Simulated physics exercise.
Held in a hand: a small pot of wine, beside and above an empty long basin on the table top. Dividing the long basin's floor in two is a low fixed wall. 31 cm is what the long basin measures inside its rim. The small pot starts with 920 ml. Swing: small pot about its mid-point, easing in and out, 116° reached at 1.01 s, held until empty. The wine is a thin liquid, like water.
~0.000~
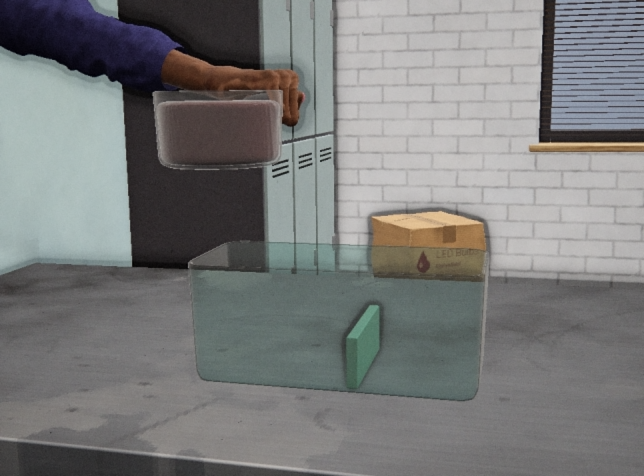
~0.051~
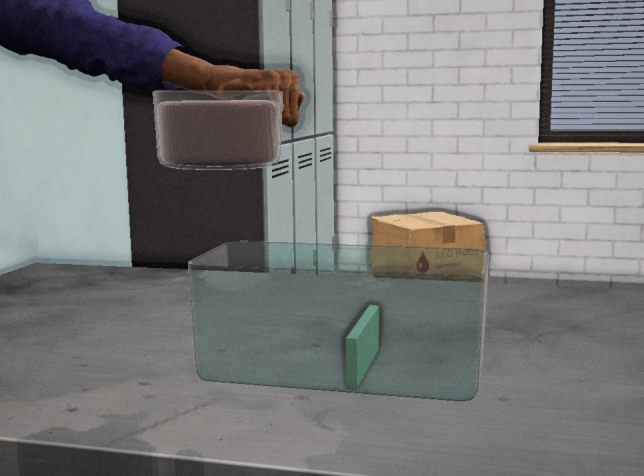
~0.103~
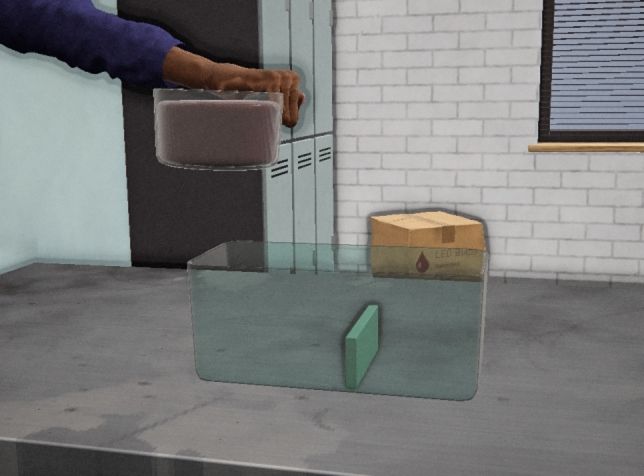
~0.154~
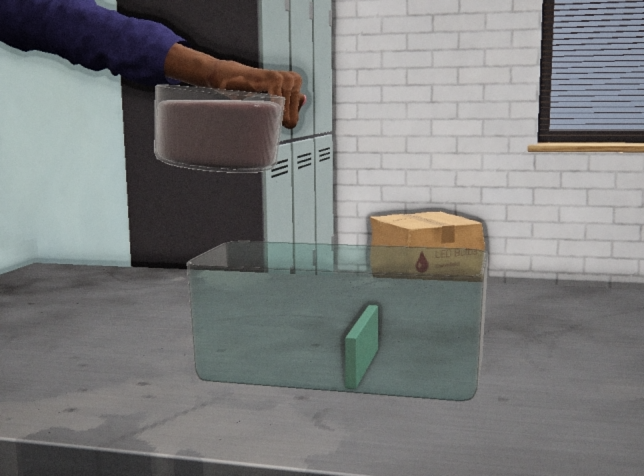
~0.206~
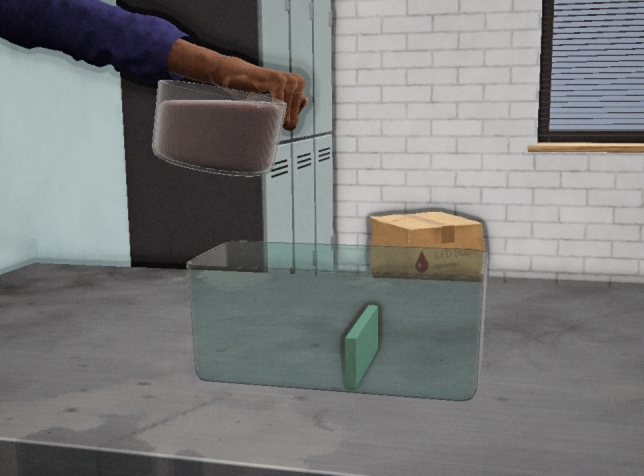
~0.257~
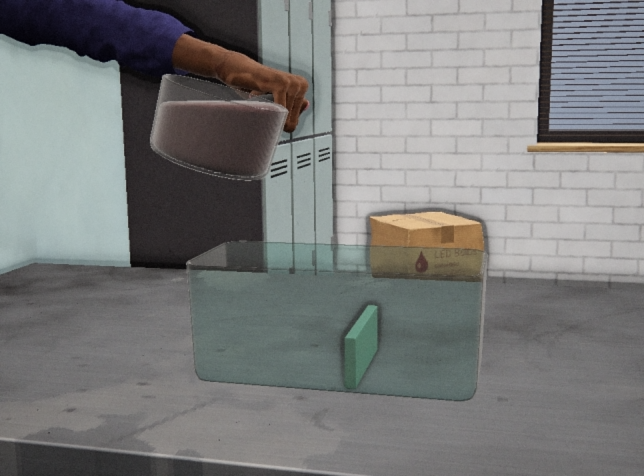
At the start, a hand holds a small clear pot of dusky reddish liquid level above the left side of a long, empty glass basin on a grey table. The pot then slowly tilts down to the right, gradually at first and then more noticeably, while the basin and cardboard box stay still.
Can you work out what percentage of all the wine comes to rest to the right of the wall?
I would put it at 23 per cent.
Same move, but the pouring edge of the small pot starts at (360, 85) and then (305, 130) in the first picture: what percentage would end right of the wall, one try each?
About 90 %, then about 45 %.
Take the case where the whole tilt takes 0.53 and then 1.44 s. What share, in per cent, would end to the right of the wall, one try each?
Try 1: Approx. 15 %; try 2: Approx. 30 %.
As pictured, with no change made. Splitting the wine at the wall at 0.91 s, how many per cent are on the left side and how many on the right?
Near 66 on the left, 22 on the right.
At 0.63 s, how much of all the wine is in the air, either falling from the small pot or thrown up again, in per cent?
Share: Roughly 36 per cent.
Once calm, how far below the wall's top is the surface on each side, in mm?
Looks like roughly 26 mm on the left and roughly 42 mm on the right.
After 0.63 s the tilt is 80° and 43 per cent is still to pour, 14 is left of the wall and 7 right of it.
After 0.91 s the tilt is 113° and 5 per cent is still to pour, 66 is left of the wall and 23 right of it.
After 1.20 s the tilt is 116° and 0 per cent is still to pour, 75 is left of the wall and 23 right of it.
After 1.51 s the tilt is 116° and 0 per cent is still to pour, 75 is left of the wall and 23 right of it.
In the end 75 per cent lies left of the wall, 23 right of it and 2 outside.
